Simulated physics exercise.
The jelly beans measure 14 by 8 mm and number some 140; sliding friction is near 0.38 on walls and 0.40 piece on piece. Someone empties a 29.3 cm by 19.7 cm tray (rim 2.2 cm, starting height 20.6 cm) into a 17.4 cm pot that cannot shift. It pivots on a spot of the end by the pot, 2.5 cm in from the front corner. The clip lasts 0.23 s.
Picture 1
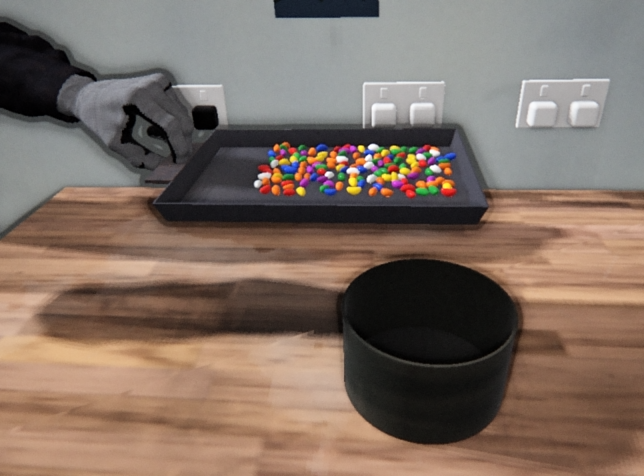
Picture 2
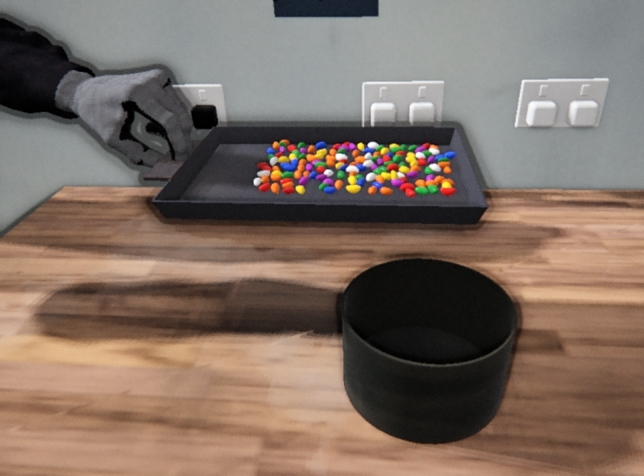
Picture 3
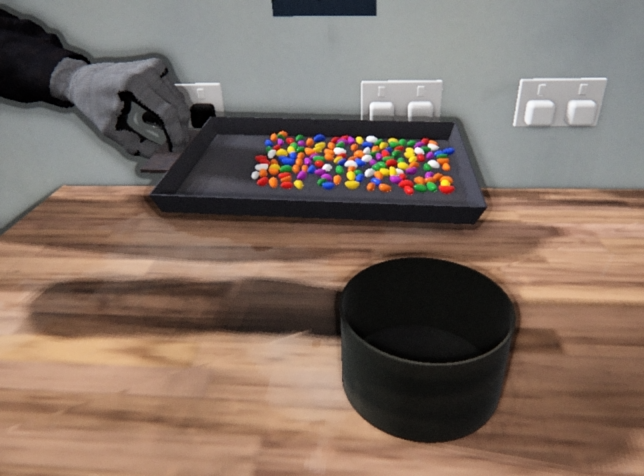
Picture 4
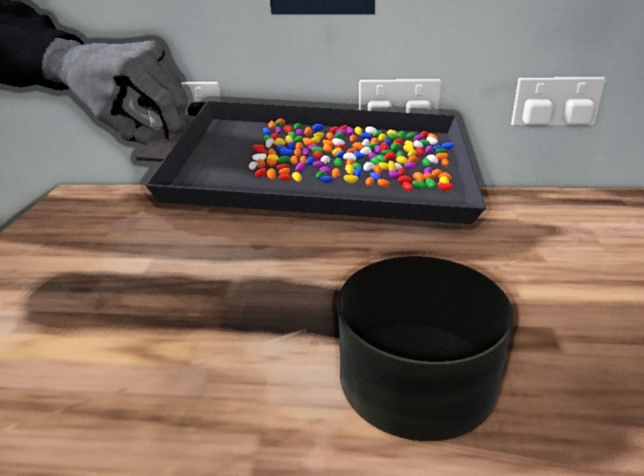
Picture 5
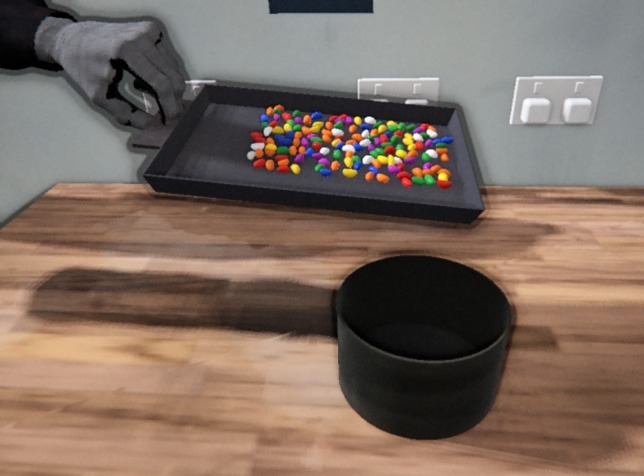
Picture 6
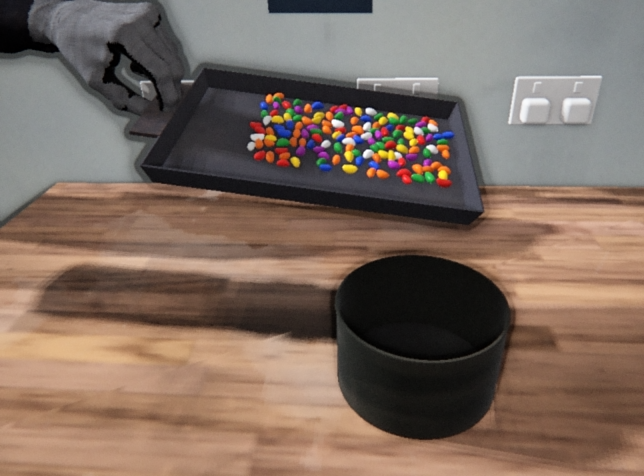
On a wooden counter, a gloved hand slowly raises the left end of a jelly-bean tray.
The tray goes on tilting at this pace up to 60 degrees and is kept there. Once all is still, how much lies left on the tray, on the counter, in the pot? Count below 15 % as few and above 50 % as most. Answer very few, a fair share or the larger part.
Tray: The larger part, counter: Very few, pot: A fair share.
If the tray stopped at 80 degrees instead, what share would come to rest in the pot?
It would be near 85 per cent.
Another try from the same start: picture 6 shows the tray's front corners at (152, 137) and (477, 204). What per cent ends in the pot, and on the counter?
Pot 10, counter 20.
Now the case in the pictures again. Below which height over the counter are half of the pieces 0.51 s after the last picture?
About 24 cm.
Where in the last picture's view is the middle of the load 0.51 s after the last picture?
Around (444, 181).
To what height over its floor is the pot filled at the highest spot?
About 1.0 cm.
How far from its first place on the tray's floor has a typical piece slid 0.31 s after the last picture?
Some 4 cm.
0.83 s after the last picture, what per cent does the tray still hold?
Some 75 per cent of the load.
Then, 0.31 s after the last picture, tilt 37 degrees; the tray holds 100 %, the pot 0 %.
Then, 0.51 s after the last picture, tilt 52 degrees; the tray holds 100 %, the pot 0 %.
Then, 0.83 s after the last picture, tilt 60 degrees; the tray holds 75 %, the pot 15 %.
In the end, tray 65 %, counter 5 %, pot 30 %.
